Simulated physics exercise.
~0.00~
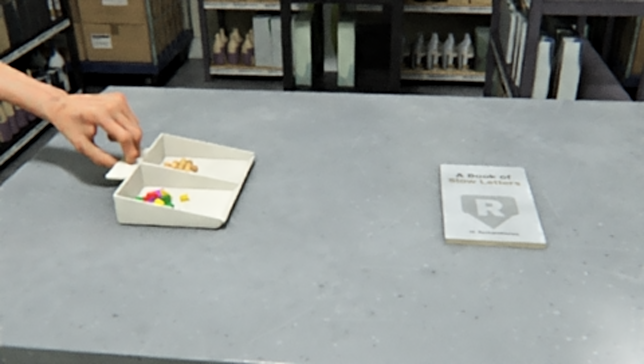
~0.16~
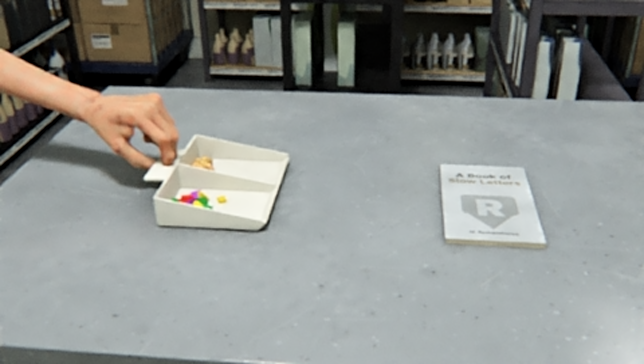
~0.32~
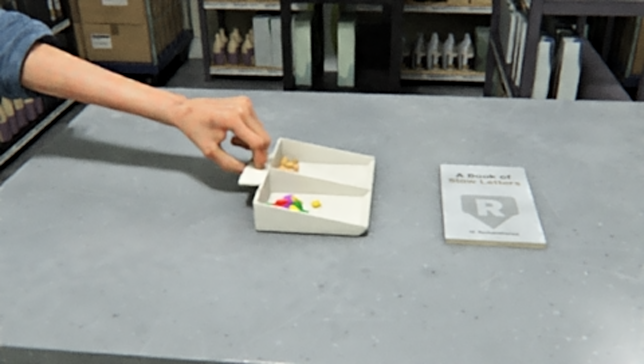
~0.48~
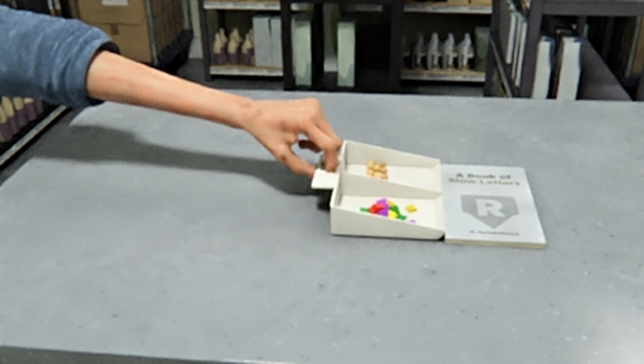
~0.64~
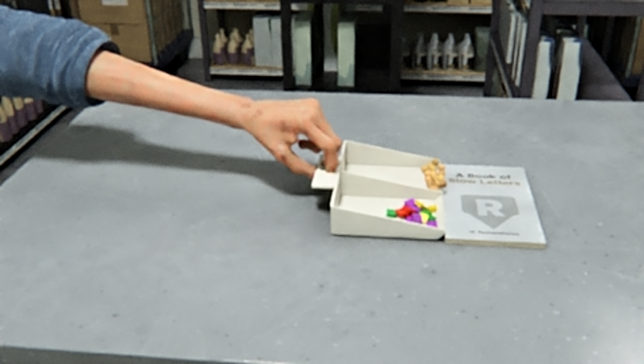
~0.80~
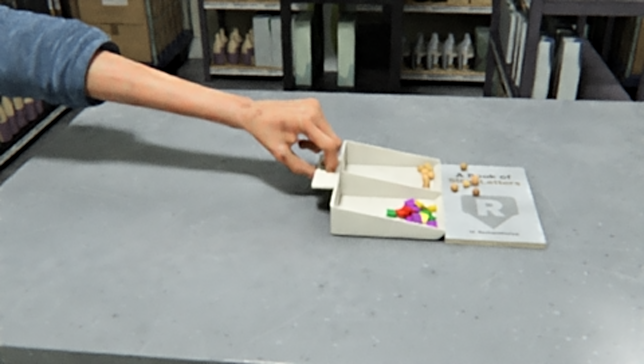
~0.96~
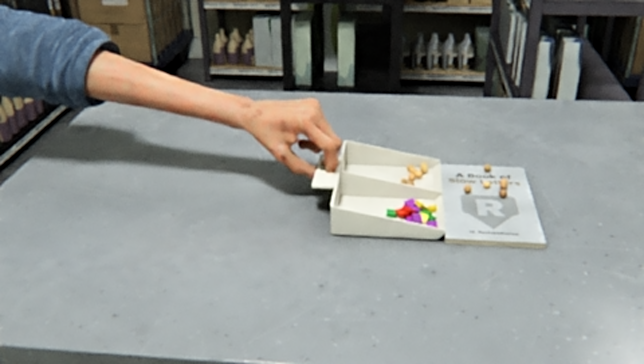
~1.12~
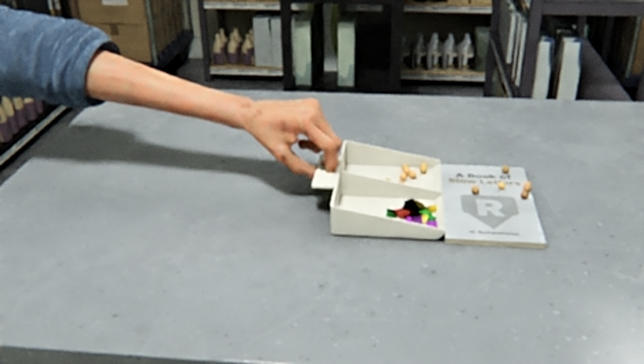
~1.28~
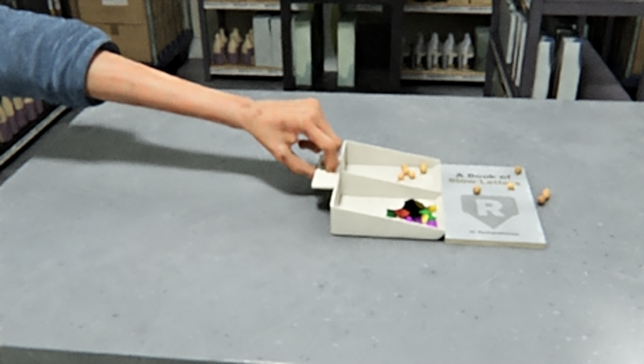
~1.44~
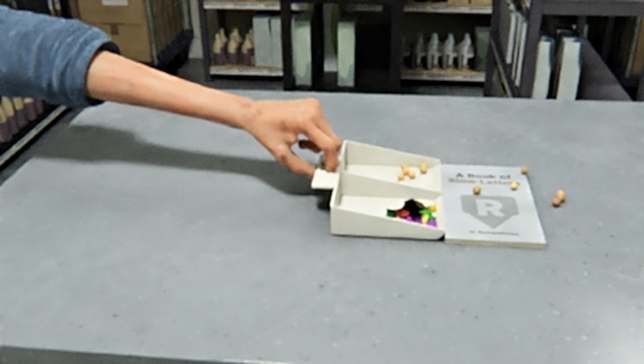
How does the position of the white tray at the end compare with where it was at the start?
The tray starts at the left side of the counter, well away from the book, and ends farther right, up against the book's left edge.
A hand slides a divided tray right into a thin book, and some tan pieces spill out.
